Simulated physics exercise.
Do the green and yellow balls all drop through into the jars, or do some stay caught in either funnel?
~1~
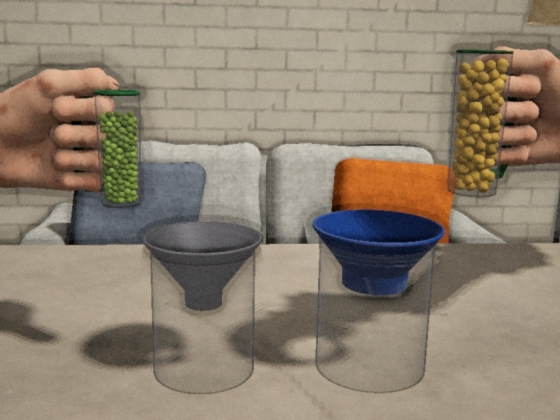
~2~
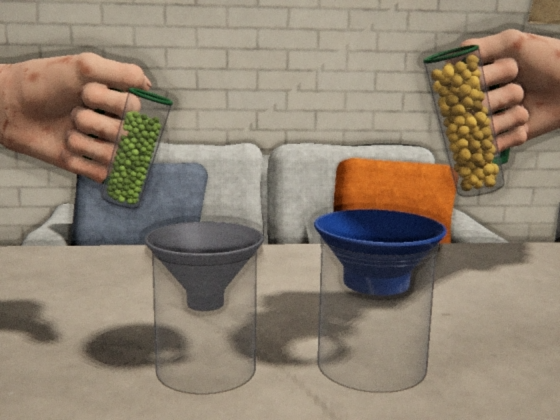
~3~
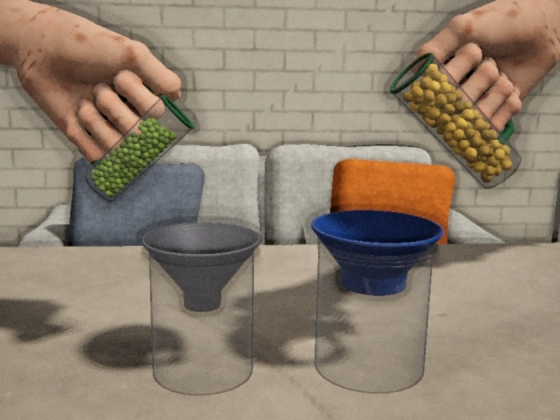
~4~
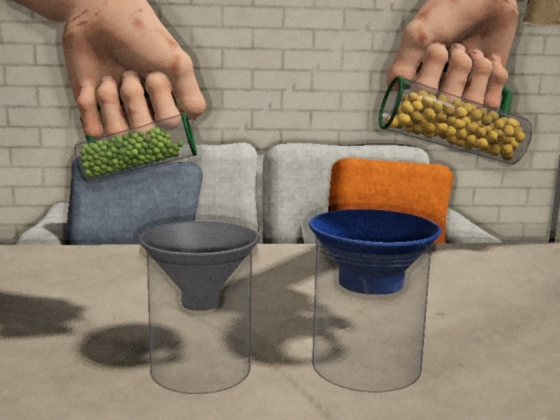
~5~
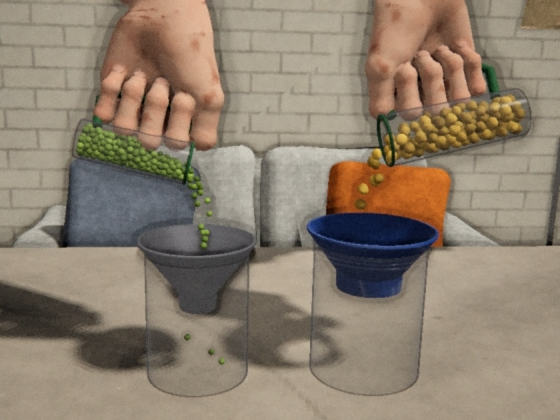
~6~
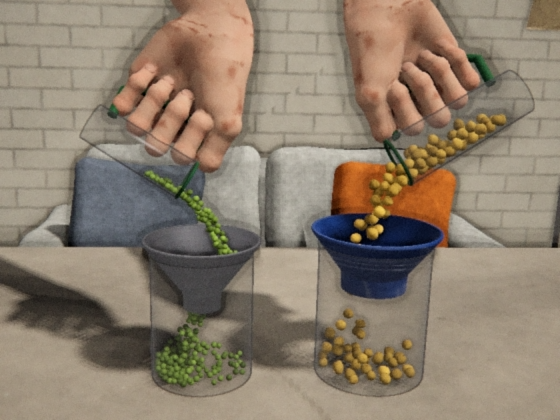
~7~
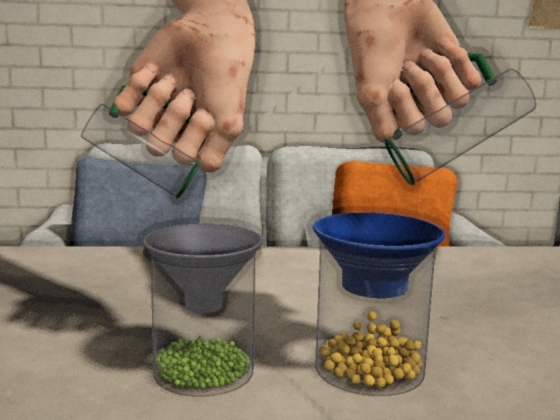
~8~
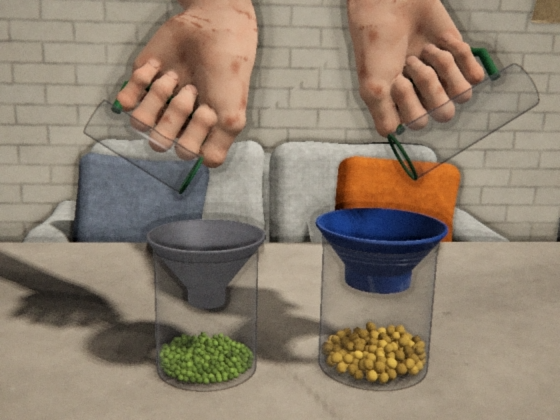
They all drop through. The green balls end up heaped in the left jar and the yellow ones in the right jar, with both funnels emptied.
